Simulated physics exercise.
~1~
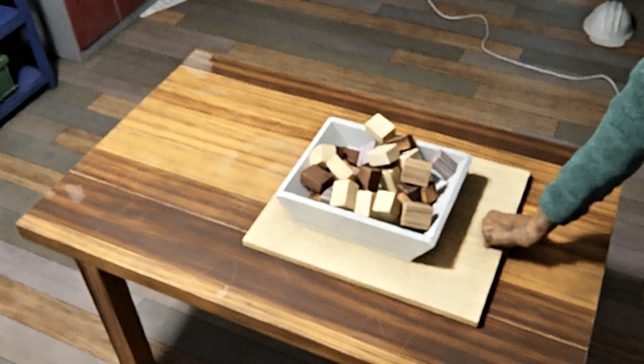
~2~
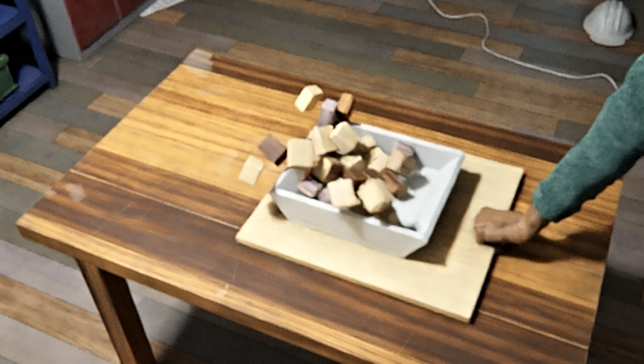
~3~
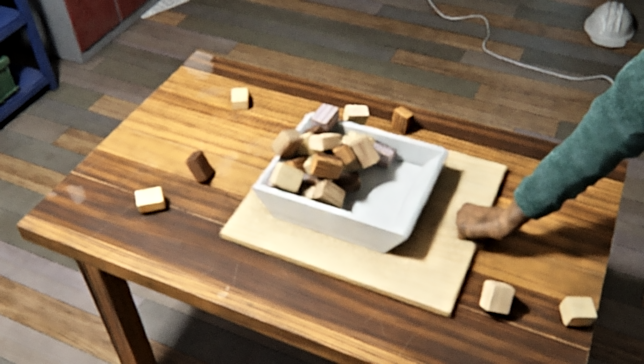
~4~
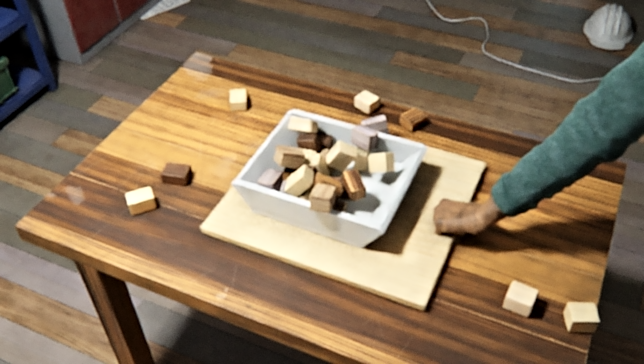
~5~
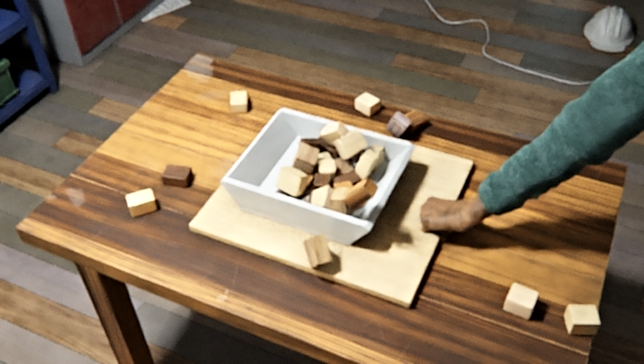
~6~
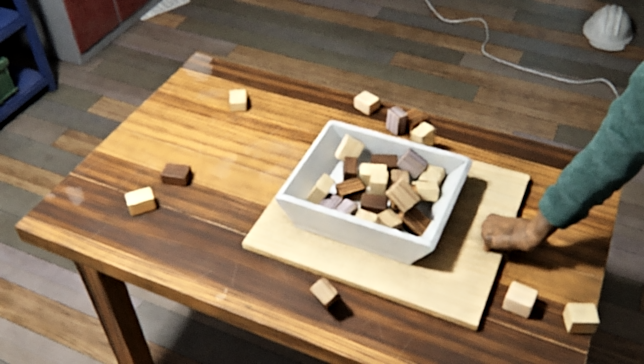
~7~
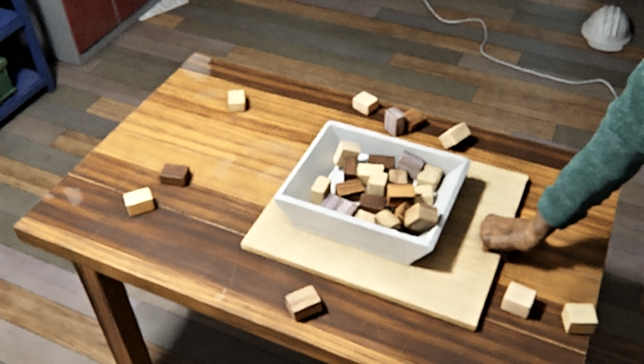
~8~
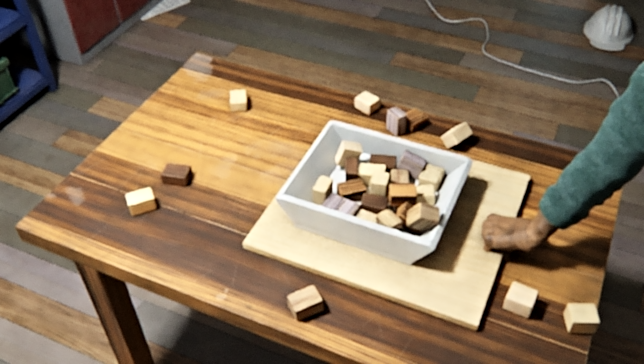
On a wooden table, a hand shoves a board and white crate left and back right, scattering some wooden blocks across the tabletop.
